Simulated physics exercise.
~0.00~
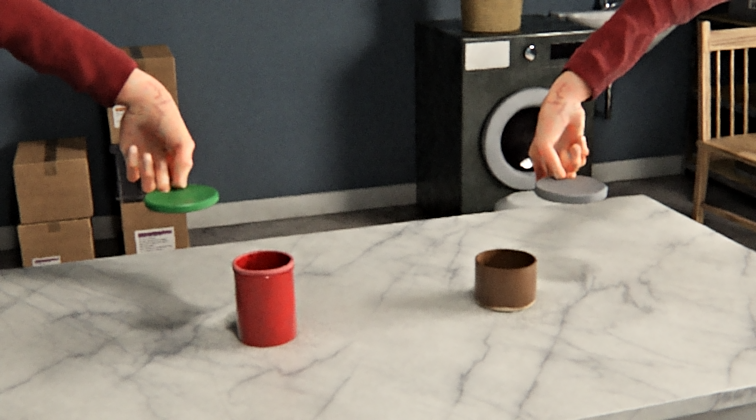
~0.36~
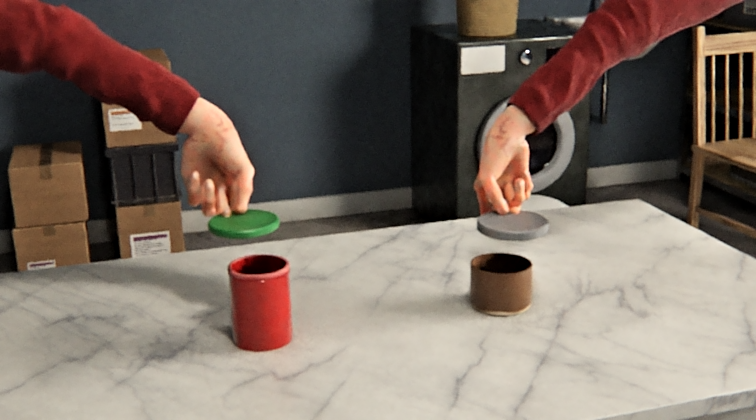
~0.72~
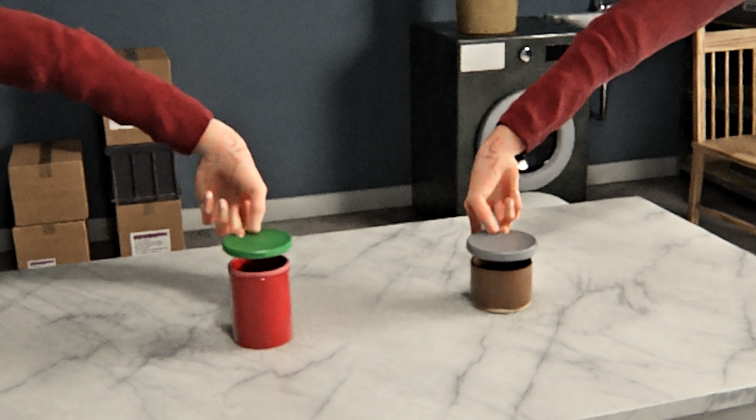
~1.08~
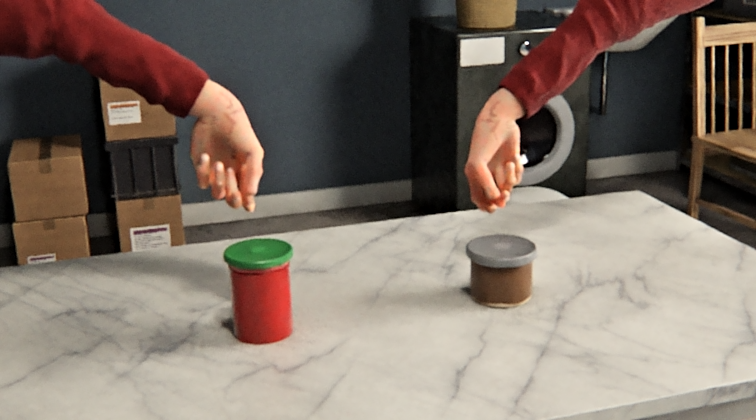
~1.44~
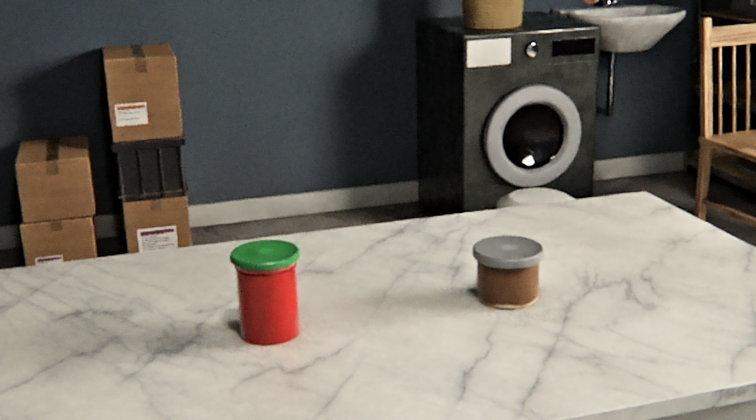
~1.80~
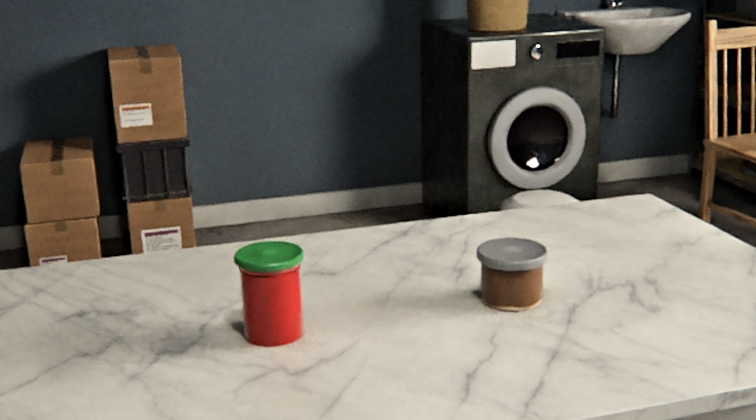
Two hands in dark red sleeves reach over a white marble table, seen from slightly above in a gently swaying view, with boxes at the left and a washing machine behind. The left hand holds a green disc near a tall red jar, and the right holds a grey disc near a short brown mug. The hands move inward, bringing the discs above the two open rims, then lower them. Both hands let go and draw back out of sight. The green disc stays on top of the red jar and the grey one on the brown mug, covering both openings like lids.
